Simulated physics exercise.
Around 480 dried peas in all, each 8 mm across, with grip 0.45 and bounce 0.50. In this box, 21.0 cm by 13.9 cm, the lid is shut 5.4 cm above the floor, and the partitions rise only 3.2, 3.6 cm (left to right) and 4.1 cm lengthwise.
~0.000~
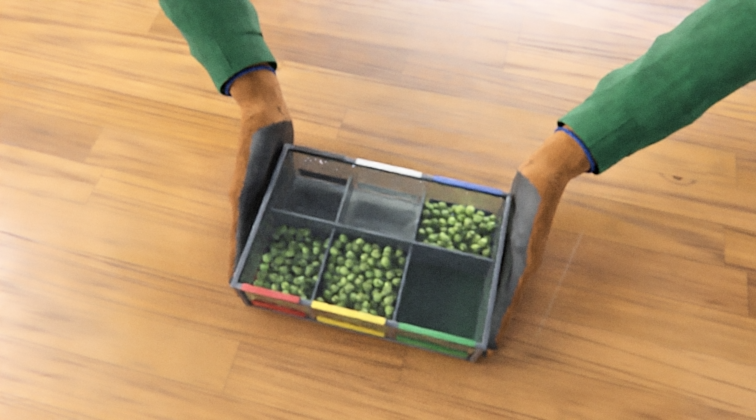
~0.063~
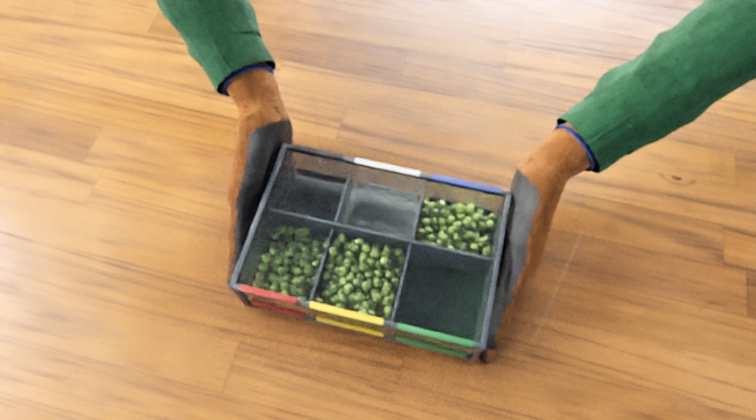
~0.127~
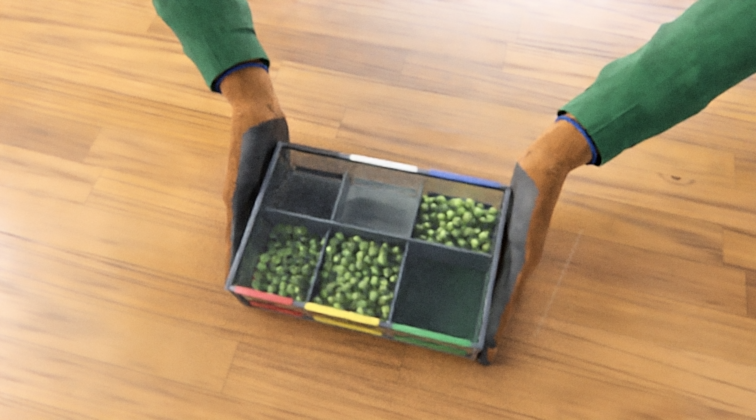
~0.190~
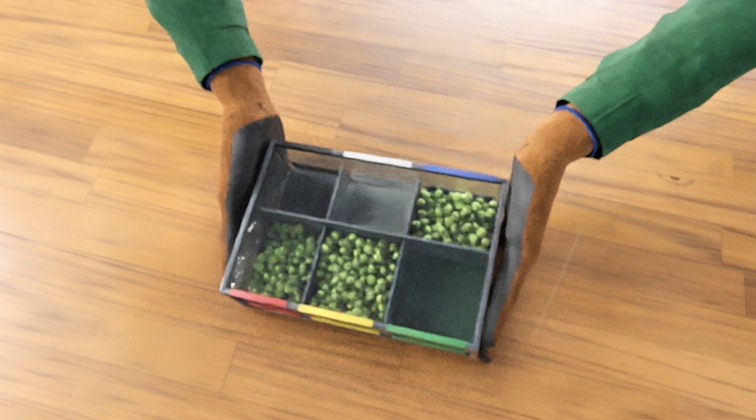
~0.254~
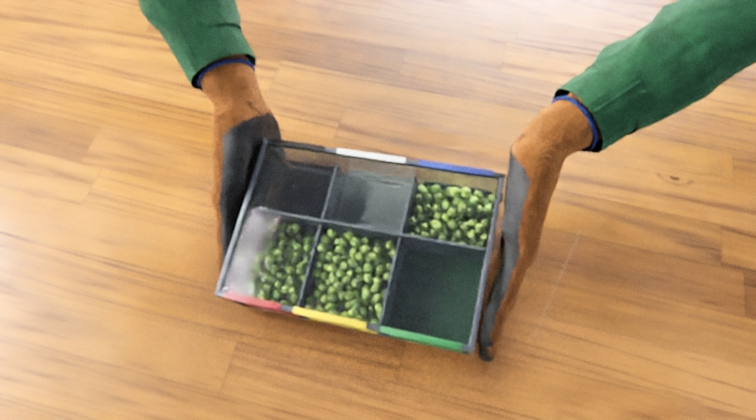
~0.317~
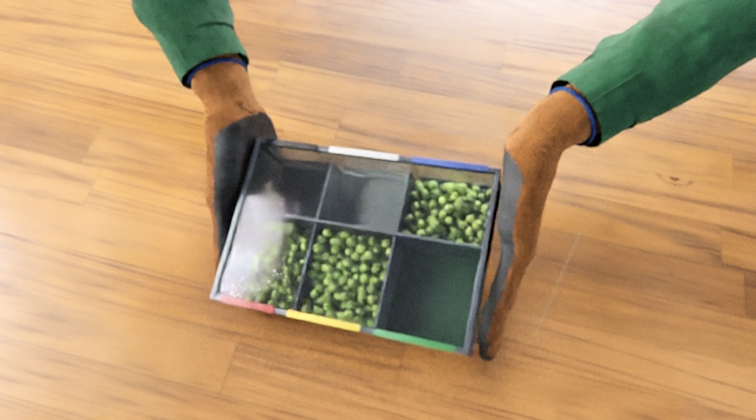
The video shows two gloved hands in green sleeves holding a clear-lidded, six-compartment box above a wooden floor, with green peas in the red, yellow and blue-marked sections, then gradually tilting it toward its left front corner.
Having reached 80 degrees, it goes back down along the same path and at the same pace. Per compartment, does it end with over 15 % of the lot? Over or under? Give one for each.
Red over; blue over; green under; yellow over; white under; black under.
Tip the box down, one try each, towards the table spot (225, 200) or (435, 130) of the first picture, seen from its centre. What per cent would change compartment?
Estimate: Some 30 % and some 10 % respectively.
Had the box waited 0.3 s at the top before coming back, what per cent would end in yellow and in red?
Then, in per cent: Yellow 35; red 40.
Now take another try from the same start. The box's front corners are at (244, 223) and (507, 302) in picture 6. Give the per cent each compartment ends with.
Per cent at the finish: Red 20, blue 35, green 0, yellow 40, white 5, black 0.
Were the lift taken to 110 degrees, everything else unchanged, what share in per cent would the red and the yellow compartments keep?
Then red would get 50 per cent and yellow 35 per cent.
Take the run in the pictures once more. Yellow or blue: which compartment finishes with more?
Yellow comes out ahead.
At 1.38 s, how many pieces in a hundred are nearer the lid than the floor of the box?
About 30 per cent.
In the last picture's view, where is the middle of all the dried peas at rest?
Once everything settles, the centre is around (334, 281).
Then, at 1.38 s, tilt 79 degrees; red 30 %, blue 30 %, yellow 40 %.
After 2.08 s, tilt 35 degrees; red 40 %, blue 25 %, yellow 35 %.
Then, at 2.82 s, tilt 0 degrees; red 40 %, blue 20 %, yellow 35 %.
By 3.6 s all is still; red 40 %, blue 20 %, green 0 %, yellow 35 %, white 0 %, black 0 %.
